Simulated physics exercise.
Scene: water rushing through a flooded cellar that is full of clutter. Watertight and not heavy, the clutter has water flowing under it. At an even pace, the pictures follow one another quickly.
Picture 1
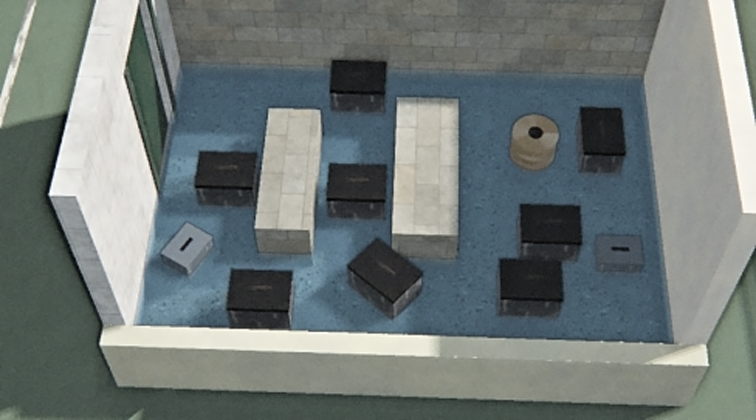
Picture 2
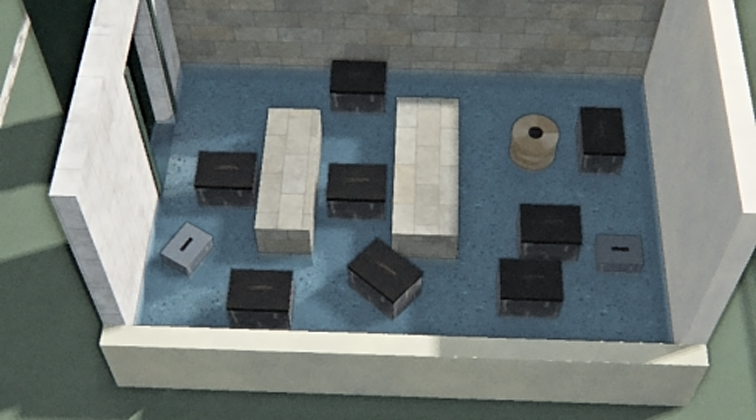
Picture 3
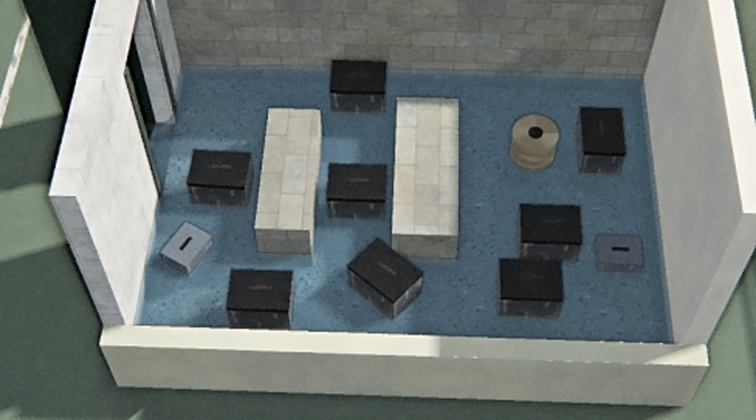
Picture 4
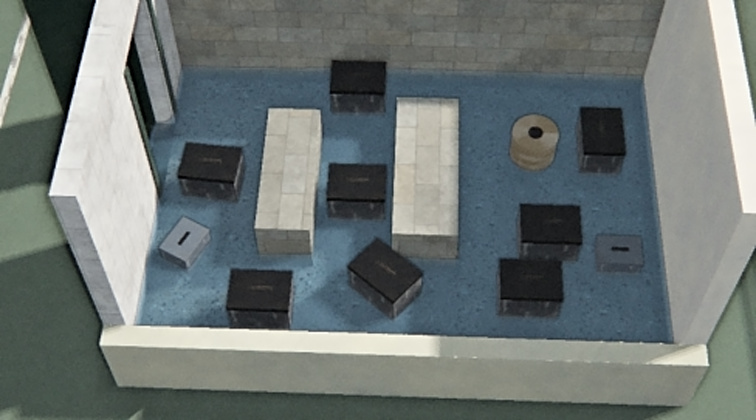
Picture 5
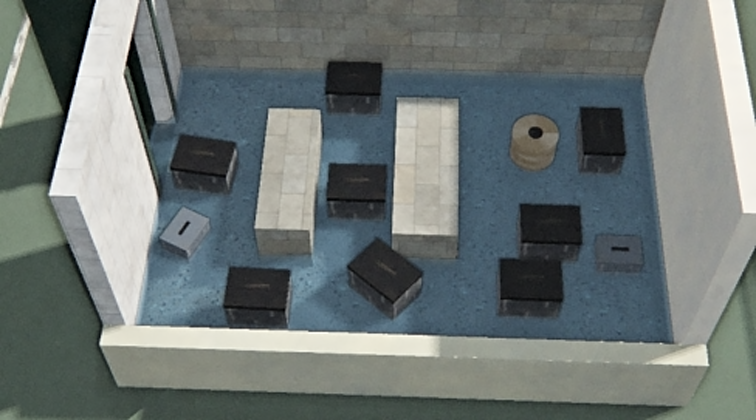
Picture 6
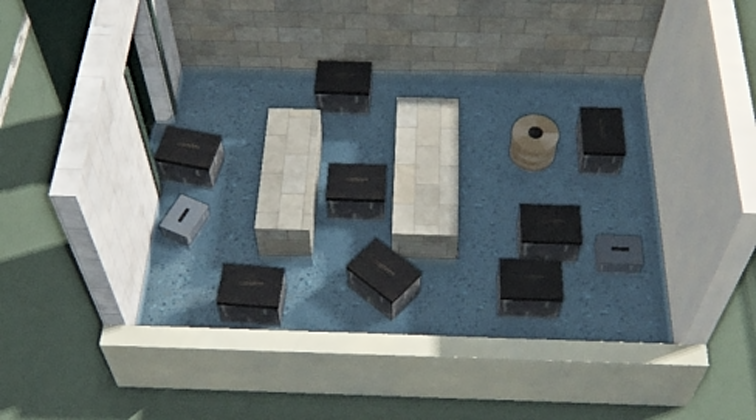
In the video, dark chests and grey totes sit among pale stone blocks on a blue, water-covered floor; the chest at left drifts up and leftward, followed by the nearby tote edging upward, then two other chests shifting slightly left.
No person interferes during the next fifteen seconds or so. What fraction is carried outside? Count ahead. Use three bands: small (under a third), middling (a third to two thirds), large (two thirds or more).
Middling.
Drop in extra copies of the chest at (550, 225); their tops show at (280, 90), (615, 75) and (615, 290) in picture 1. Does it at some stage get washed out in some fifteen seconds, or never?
Outcome for each, listed in order: Leaves, does not leave, does not leave.
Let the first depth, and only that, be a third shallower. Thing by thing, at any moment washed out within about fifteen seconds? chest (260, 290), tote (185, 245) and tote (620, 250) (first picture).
In turn: Swept away, swept away, remains.
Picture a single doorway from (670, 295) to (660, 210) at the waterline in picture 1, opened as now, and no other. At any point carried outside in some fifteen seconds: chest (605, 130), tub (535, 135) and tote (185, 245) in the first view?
One by one: Exits; exits; held indoors.
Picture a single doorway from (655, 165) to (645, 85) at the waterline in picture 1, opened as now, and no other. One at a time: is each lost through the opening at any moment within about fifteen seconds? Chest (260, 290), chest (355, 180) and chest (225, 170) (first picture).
Answer, item by item: Not lost, not lost, not lost.
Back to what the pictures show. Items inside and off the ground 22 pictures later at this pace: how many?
The answer is 7.
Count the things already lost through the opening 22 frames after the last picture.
4.
A moment on, 1 of 11 are out; 10 afloat.
Next, 2 of 11 are out; 9 afloat.
Later, 4 of 11 are out; 7 afloat.
In the end, 5 of 11 are out; 6 afloat.
